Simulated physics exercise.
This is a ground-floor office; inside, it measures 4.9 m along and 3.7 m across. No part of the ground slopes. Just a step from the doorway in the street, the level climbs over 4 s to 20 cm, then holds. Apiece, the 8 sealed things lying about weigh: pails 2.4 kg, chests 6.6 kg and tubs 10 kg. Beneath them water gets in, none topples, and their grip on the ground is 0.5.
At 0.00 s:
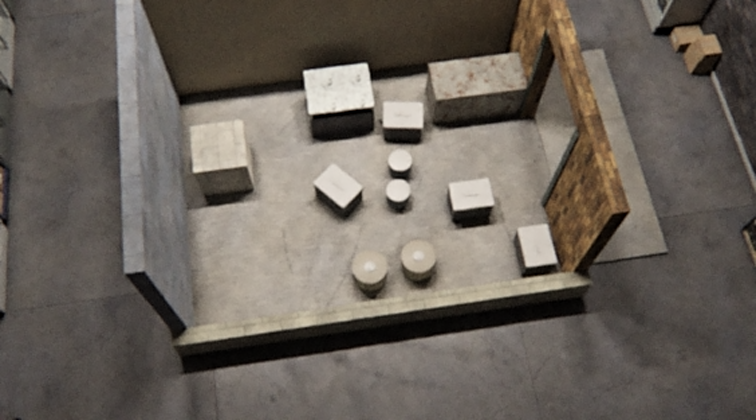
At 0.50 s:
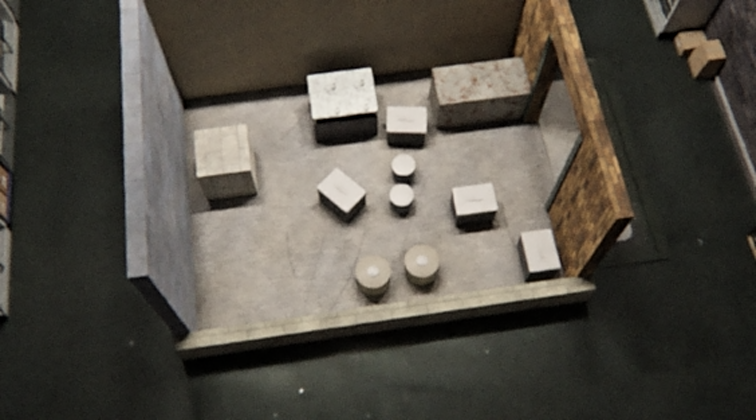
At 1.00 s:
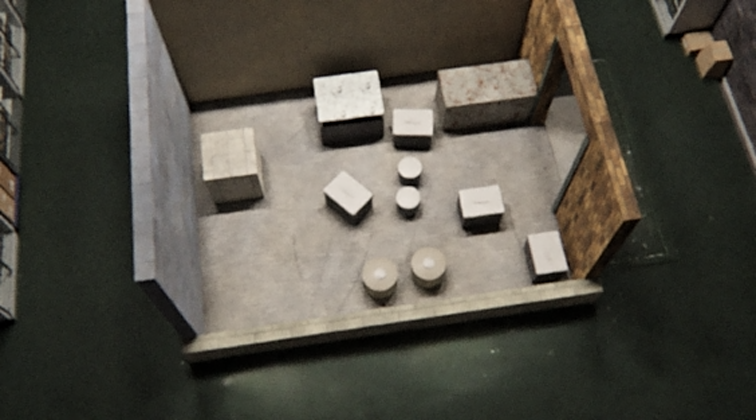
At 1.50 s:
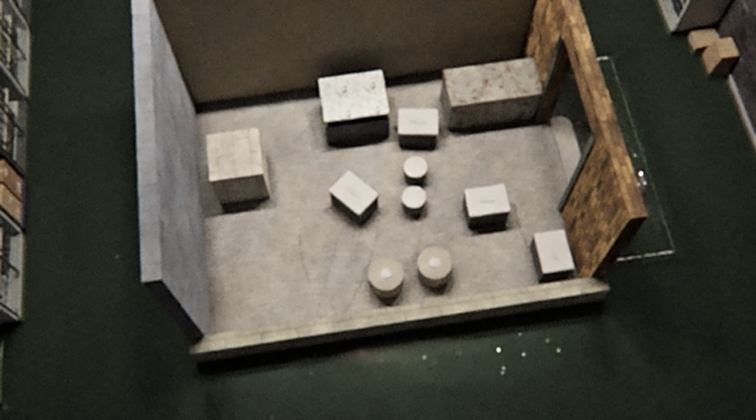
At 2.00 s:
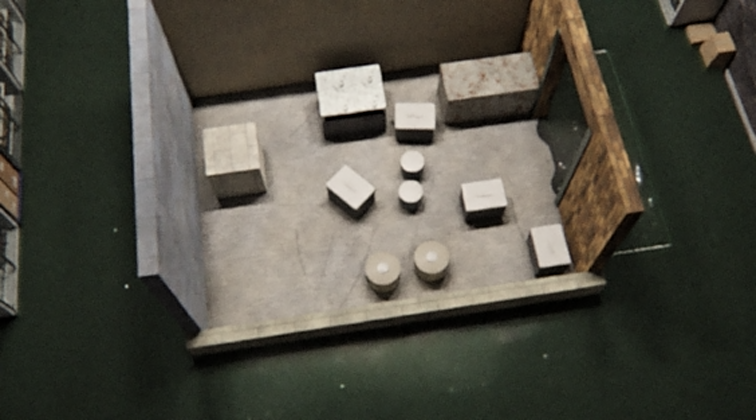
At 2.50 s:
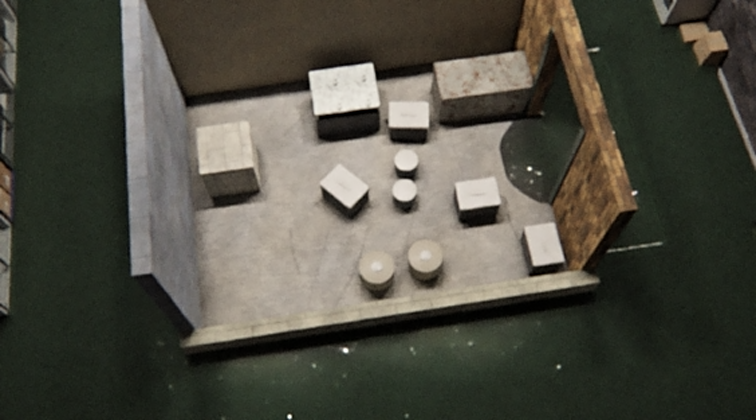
The video shows a roofless room with pale blocks and round tubs standing still on its floor as dark water spreads over the ground outside, then enters through the doorway on the right and forms a rounded patch inside.
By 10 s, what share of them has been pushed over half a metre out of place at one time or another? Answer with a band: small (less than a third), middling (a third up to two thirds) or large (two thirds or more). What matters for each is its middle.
Large.
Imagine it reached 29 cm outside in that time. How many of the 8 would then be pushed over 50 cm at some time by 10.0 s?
7.
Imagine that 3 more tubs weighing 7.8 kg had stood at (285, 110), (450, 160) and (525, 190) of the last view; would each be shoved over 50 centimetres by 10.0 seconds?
Sequence: Below the line / above the line / above the line.
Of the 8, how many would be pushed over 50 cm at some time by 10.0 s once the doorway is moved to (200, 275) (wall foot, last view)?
That would give 8.
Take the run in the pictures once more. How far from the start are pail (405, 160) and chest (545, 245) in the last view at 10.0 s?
Respectively 150 and 10 cm.
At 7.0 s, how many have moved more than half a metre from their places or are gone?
By then the count is 5.
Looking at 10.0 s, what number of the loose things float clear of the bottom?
Total: 7.
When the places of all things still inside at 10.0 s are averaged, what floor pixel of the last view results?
At about (340, 239).
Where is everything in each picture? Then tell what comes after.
A pail at (398, 190), on the bottom; a pail at (400, 160), on the bottom; 0.0 m2 under water; 0 of 8 have shifted, in the first picture.
A pail at (402, 195) rests on the ground; a pail at (404, 165), on the bottom; water covers 0.0 m2; 0 of 8 have shifted, in the second picture.
A pail at (408, 197), on the bottom; a pail at (410, 167) rests on the ground; water covers 0.0 m2; 0 of 8 have shifted, in the third picture.
A pail at (414, 197) rests on the ground; a pail at (415, 167) rests on the ground; water covers 0.0 m2; 0 of 8 have shifted, in the fourth picture.
A pail at (411, 191) rests on the ground; a pail at (412, 161), on the bottom; 0.0 m2 under water; 0 of 8 have shifted, in the fifth picture.
A pail at (405, 190) rests on the ground; a pail at (406, 160) rests on the ground; 0.5 m2 under water; 0 of 8 have shifted, in the sixth picture.
After 3.5 s 0 of 8 are over 50 cm from their spots; 0 afloat.
After 4.5 s 2 of 8 are over 50 cm from their spots; 0 afloat.
After 7.0 s 5 of 8 are over 50 cm from their spots; 4 afloat.
After 10.0 s 7 of 8 are over 50 cm from their spots, and 7 have been at some point; 7 afloat.
